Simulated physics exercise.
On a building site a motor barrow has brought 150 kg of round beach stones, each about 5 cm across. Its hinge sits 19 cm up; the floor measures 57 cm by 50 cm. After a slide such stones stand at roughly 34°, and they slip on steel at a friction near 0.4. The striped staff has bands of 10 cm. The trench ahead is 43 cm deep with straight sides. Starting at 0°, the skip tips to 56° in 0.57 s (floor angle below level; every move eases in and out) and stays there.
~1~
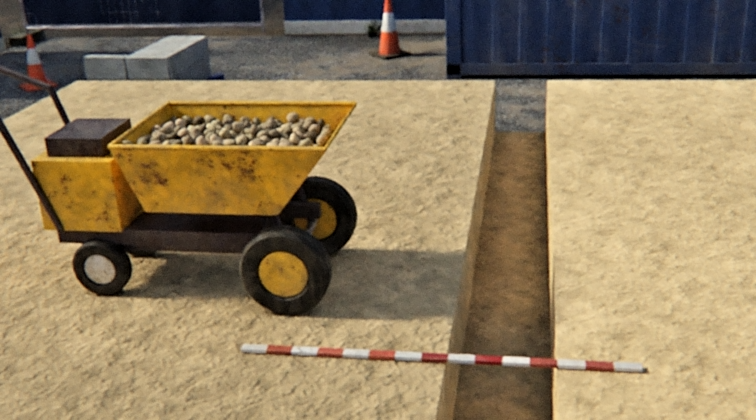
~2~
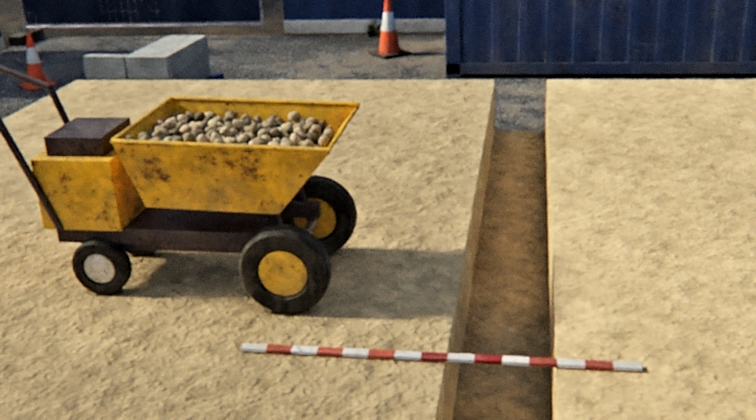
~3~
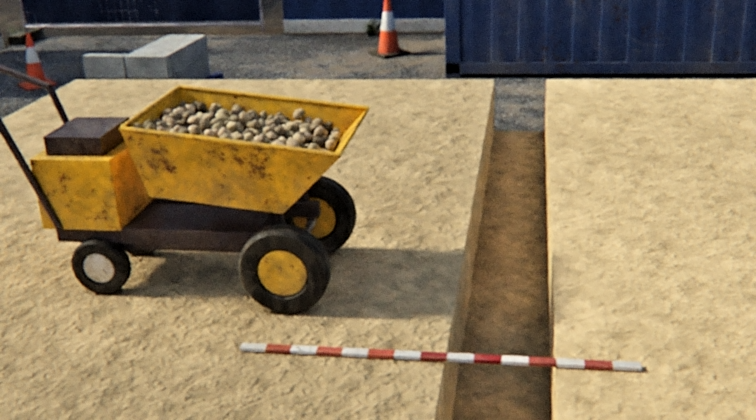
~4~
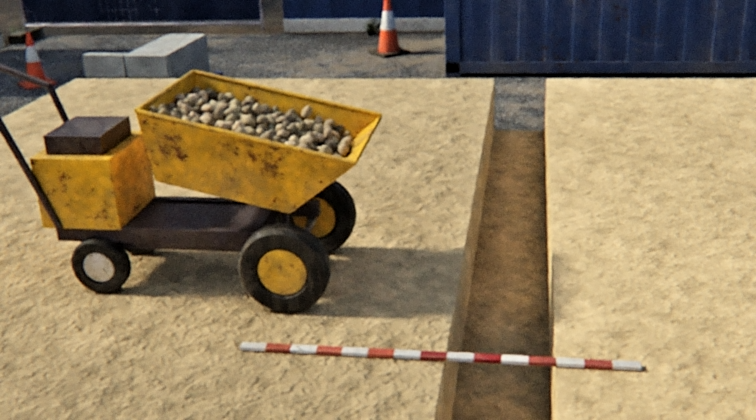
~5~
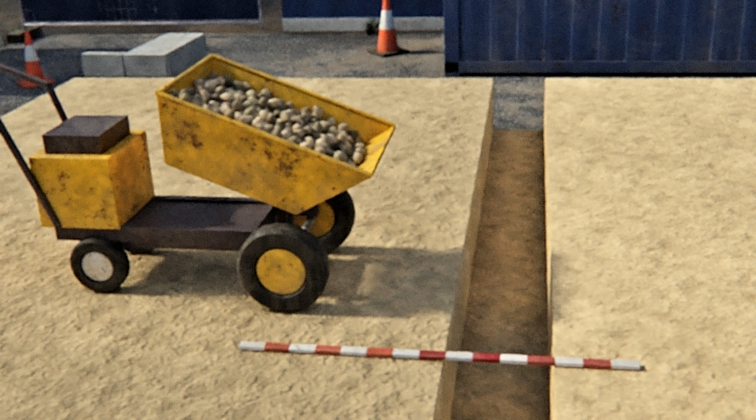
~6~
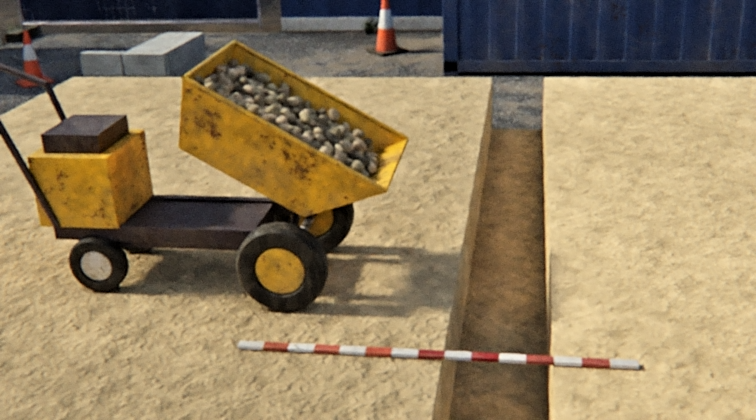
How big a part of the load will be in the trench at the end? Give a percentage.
Some 68 per cent of it.
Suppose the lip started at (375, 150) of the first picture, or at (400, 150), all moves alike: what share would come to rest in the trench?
First some 50, then 35 per cent.
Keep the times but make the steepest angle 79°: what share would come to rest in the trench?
In that case some 85 per cent.
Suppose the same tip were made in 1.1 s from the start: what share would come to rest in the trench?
In that case some 70 per cent.
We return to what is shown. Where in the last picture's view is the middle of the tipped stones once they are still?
Around (505, 359).
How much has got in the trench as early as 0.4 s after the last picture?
About 5 per cent by then.
Then, 0.1 s after the last picture the floor is at 48°, 100 % in the skip; the foremost stones are at (397, 195).
Then, 0.4 s after the last picture the floor is at 56°, 90 % in the skip, 4 % short of the trench, 5 % in the trench; the foremost stones are at (481, 260).
Then, 0.7 s after the last picture the floor is at 56°, 44 % in the skip, 4 % short of the trench, 48 % in the trench, 4 % past the trench; the foremost stones are at (618, 297).
Then, 2.7 s after the last picture the floor is at 56°, 22 % in the skip, 5 % short of the trench, 68 % in the trench, 4 % past the trench; the foremost stones are past the picture's edge.
